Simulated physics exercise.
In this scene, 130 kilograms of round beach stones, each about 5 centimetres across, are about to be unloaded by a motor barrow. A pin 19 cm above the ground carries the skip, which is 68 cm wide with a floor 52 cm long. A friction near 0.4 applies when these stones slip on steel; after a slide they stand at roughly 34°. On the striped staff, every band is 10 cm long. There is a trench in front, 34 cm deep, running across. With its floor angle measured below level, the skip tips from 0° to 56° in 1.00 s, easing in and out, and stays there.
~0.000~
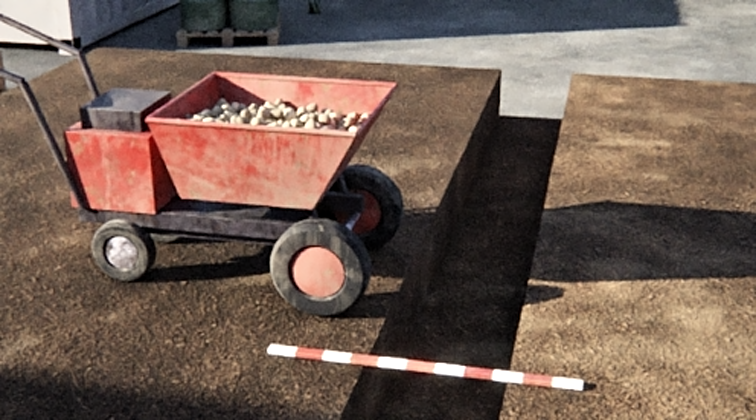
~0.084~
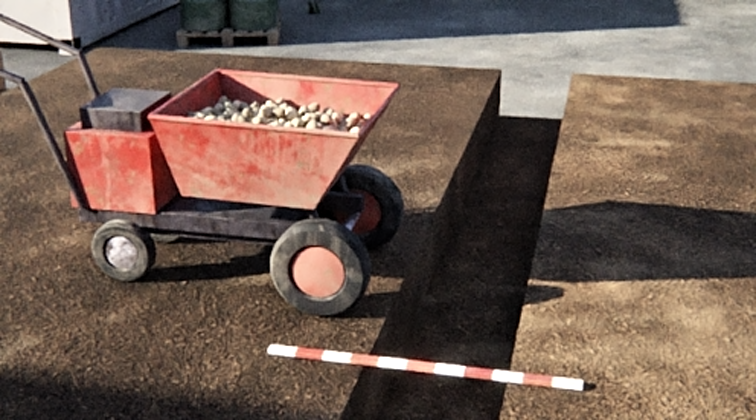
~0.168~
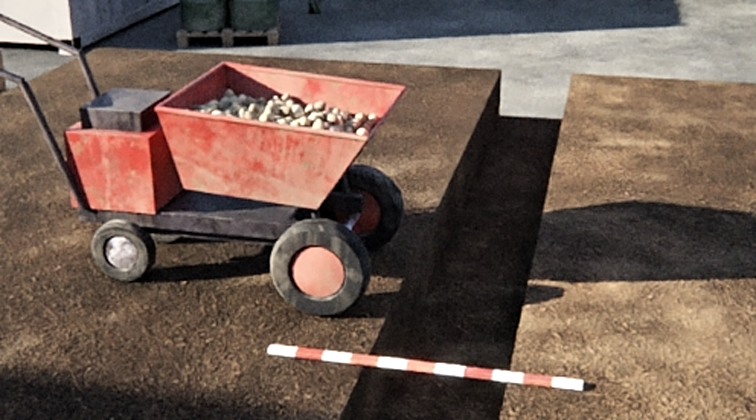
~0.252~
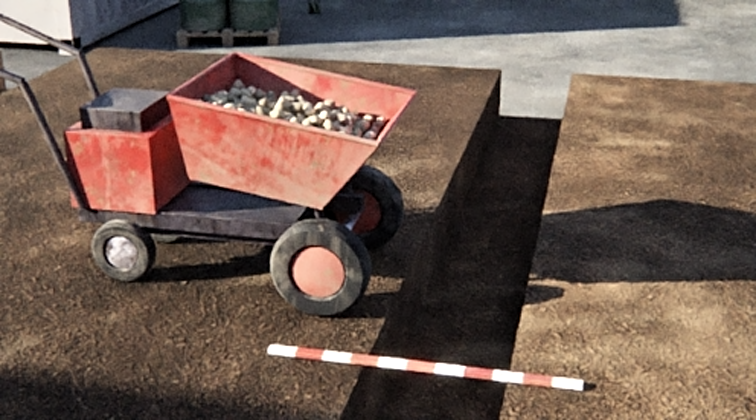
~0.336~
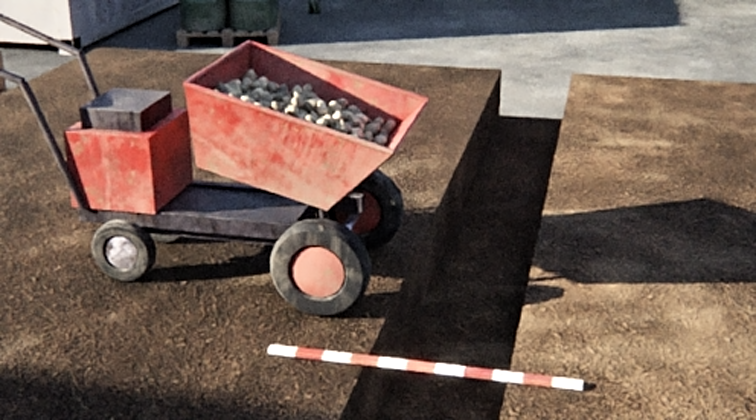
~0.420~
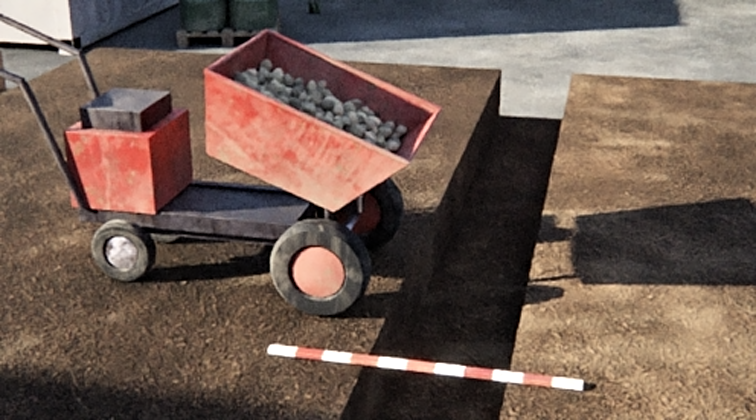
A red motor barrow standing beside a trench, its skip of pale rounded stones tilting steadily down towards the right.
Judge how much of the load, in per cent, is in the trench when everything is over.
I judge it at about 26 per cent.
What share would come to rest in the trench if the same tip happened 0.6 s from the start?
Then some 20 per cent would.
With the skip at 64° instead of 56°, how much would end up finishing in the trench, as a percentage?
Then roughly 40 percent.
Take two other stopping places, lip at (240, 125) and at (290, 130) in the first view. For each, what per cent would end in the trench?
35 %, then 40 %.
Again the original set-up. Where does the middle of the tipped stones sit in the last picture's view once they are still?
Middle at around (511, 359), I'd say.
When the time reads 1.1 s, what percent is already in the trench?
At that moment: Approx. 5 %.
After 0.8 s the floor is at 47°; 100 % in the skip; the foremost stones are at (432, 192).
After 1.1 s the floor is at 56°; 93 % in the skip, 7 % in the trench, 1 % past the trench; the foremost stones are at (529, 281).
After 1.5 s the floor is at 56°; 73 % in the skip, 11 % in the trench, 16 % past the trench; the foremost stones are at (635, 321).
After 3.4 s the floor is at 56°; 57 % in the skip, 26 % in the trench, 17 % past the trench; the foremost stones are at (756, 322).
